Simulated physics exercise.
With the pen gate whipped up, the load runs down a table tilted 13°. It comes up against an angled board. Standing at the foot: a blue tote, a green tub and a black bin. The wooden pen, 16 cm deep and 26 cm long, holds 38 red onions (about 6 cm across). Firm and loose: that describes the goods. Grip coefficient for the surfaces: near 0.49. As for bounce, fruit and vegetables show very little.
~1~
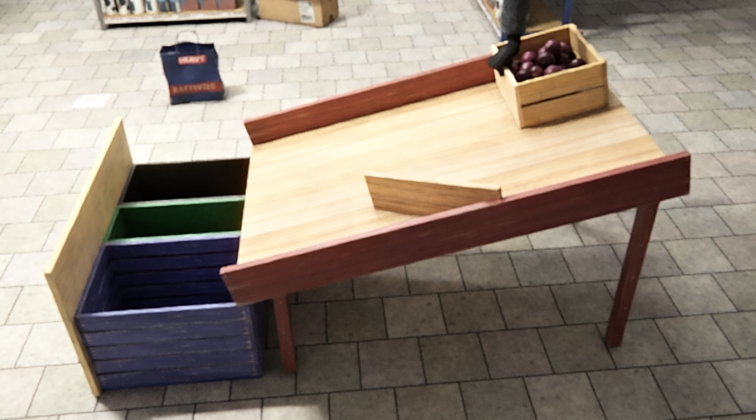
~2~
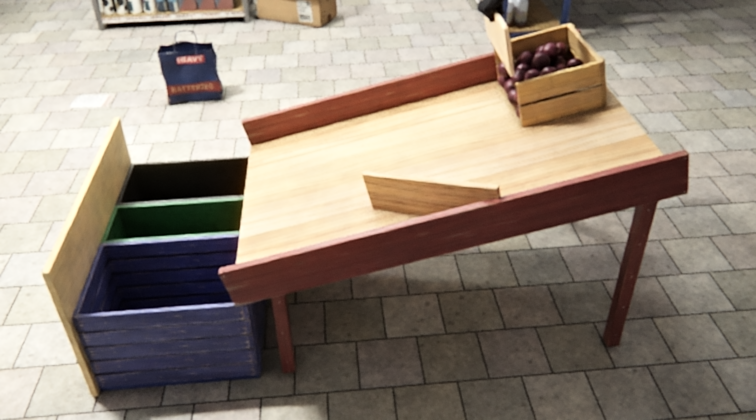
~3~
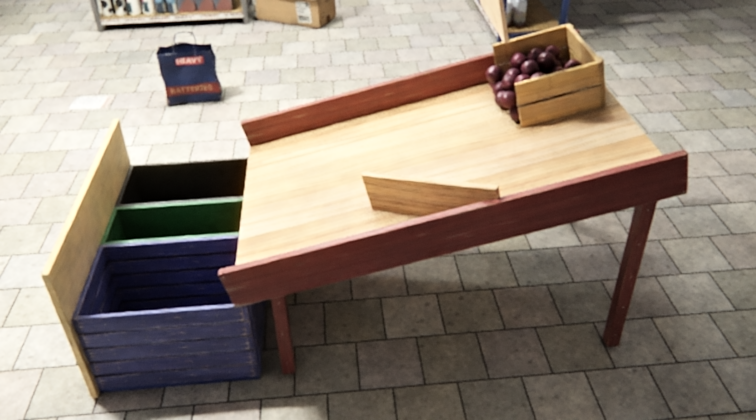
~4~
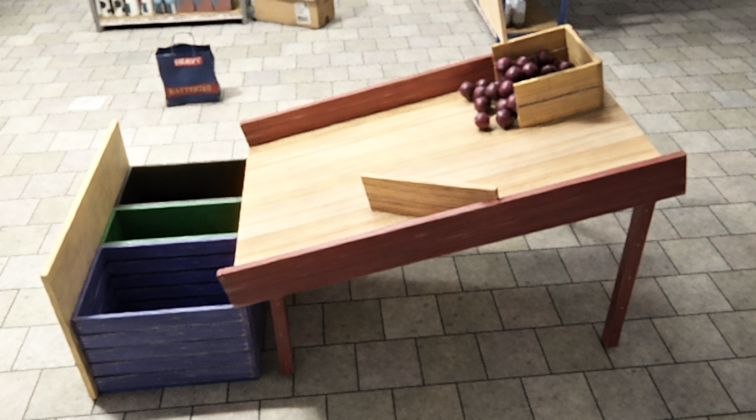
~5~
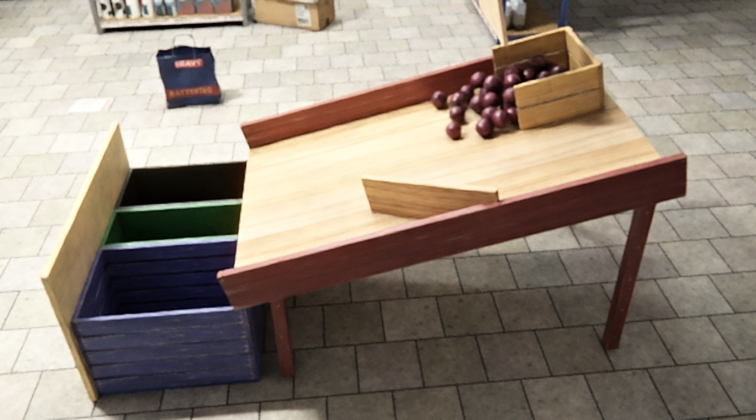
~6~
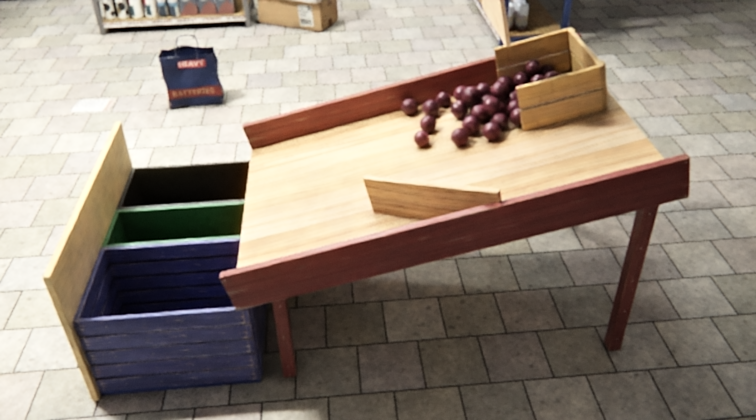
We see a gloved hand at a wooden pen of dark red onions atop a sloping table; the pen's gate lifts, and the onions roll out and spread down leftward, above an angled board and blue, green and black containers.
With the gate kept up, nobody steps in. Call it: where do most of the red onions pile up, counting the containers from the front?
Most pile up in the third container.
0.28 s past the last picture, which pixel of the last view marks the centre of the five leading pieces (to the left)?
They are centred near (345, 135).
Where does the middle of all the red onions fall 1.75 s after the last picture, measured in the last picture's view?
Look around pixel (167, 250).
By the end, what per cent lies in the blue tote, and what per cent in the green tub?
Around 5 per cent and 30 per cent, in that order.
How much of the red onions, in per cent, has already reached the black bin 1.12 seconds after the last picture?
30 % by then.
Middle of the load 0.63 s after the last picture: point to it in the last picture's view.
About (370, 137).
Then, 0.28 s after the last picture, 8 still in the wooden pen and 30 on the slope.
Then, 0.63 s after the last picture, 2 in the black bin, 34 on the slope and 2 in the air.
Then, 1.12 s after the last picture, 1 in the blue tote, 6 in the green tub, 12 in the black bin, 14 on the slope and 5 in the air.
Outcome (1.75 s after the last picture), 1 in the blue tote, 11 in the green tub and 26 in the black bin.
